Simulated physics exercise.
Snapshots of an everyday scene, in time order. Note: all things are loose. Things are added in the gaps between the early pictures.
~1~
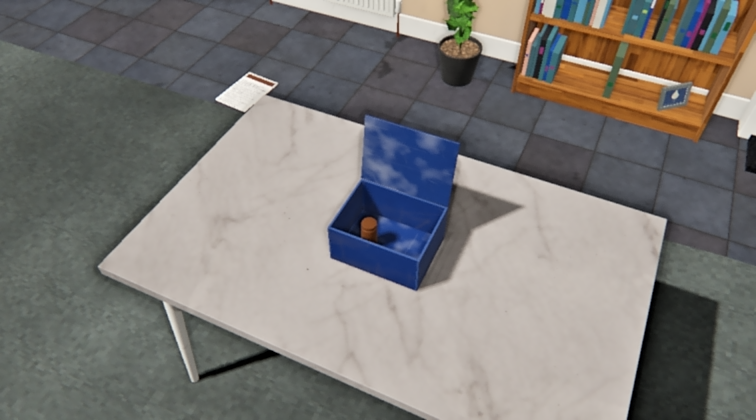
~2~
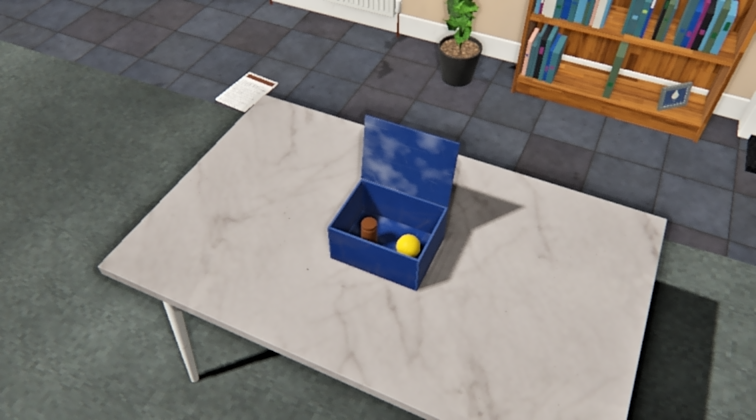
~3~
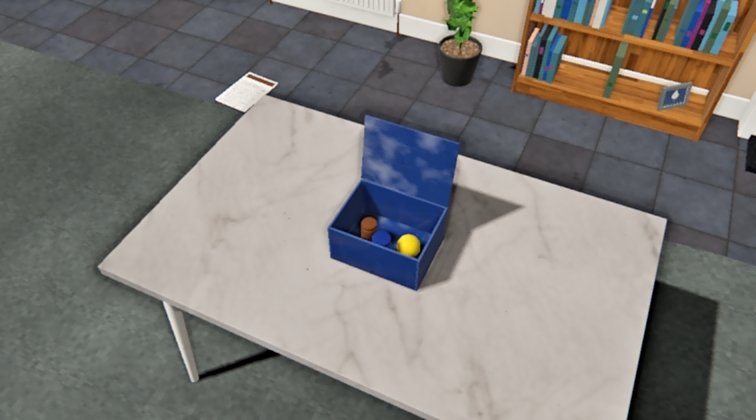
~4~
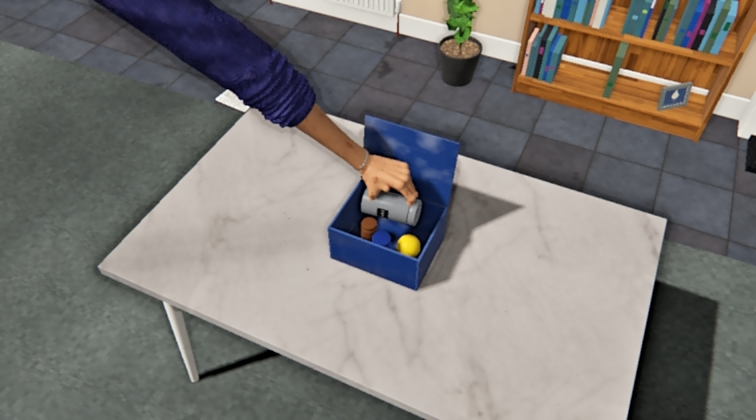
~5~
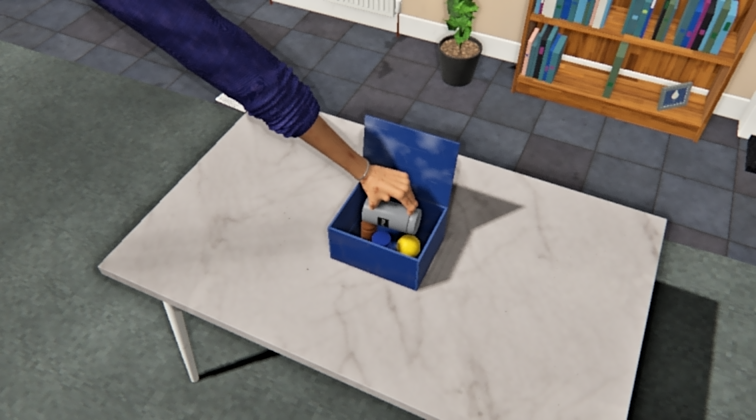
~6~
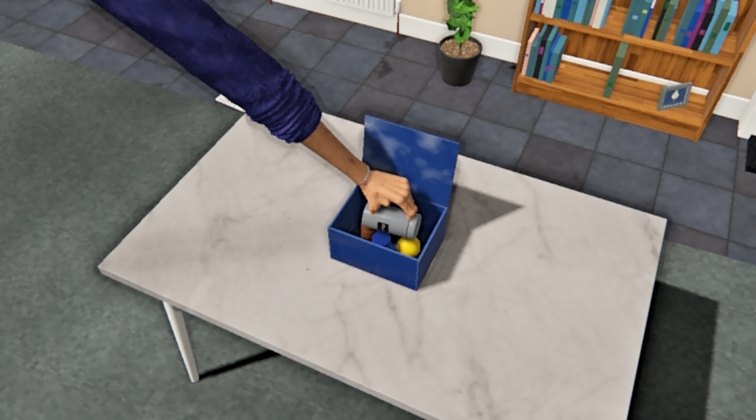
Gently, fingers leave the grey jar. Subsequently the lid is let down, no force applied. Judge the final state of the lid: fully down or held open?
No gap.
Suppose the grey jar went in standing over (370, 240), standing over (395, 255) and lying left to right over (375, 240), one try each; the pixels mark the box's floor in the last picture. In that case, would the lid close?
First, it is held up; second, it shuts flat; third, it sits on the rim.
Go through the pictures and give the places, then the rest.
In the first frame, the last thing is not in view yet; brown shaker (369, 234).
In the second frame, the last thing is not in view yet.
In the third frame, the last thing is not in view yet; yellow lemon (408, 247).
In the fourth frame, coming down; grey jar (392, 206); brown shaker (369, 234).
In the fifth frame, coming down; grey jar (392, 215).
In the sixth frame, in place under the hand; grey jar (392, 220).
Then, 0.40 s past the last view, grey jar displaced well along near (412, 226); yellow lemon displaced a little.
Then, 1.20 s past the last view, lid starting down; grey jar displaced well along near (413, 231); yellow lemon displaced about its own width.
Then, 1.70 s past the last view, lid 47° above the rim; grey jar displaced well along near (413, 231); yellow lemon displaced about its own width.
Then, 2.00 s past the last view, lid 13° above the rim; grey jar displaced well along near (413, 231); yellow lemon displaced about its own width.
Finally, lid shut; moved from the start, yellow lemon and grey jar; the other 2 still in place. Final places as the last picture's camera would see them, grey jar near (413, 231).
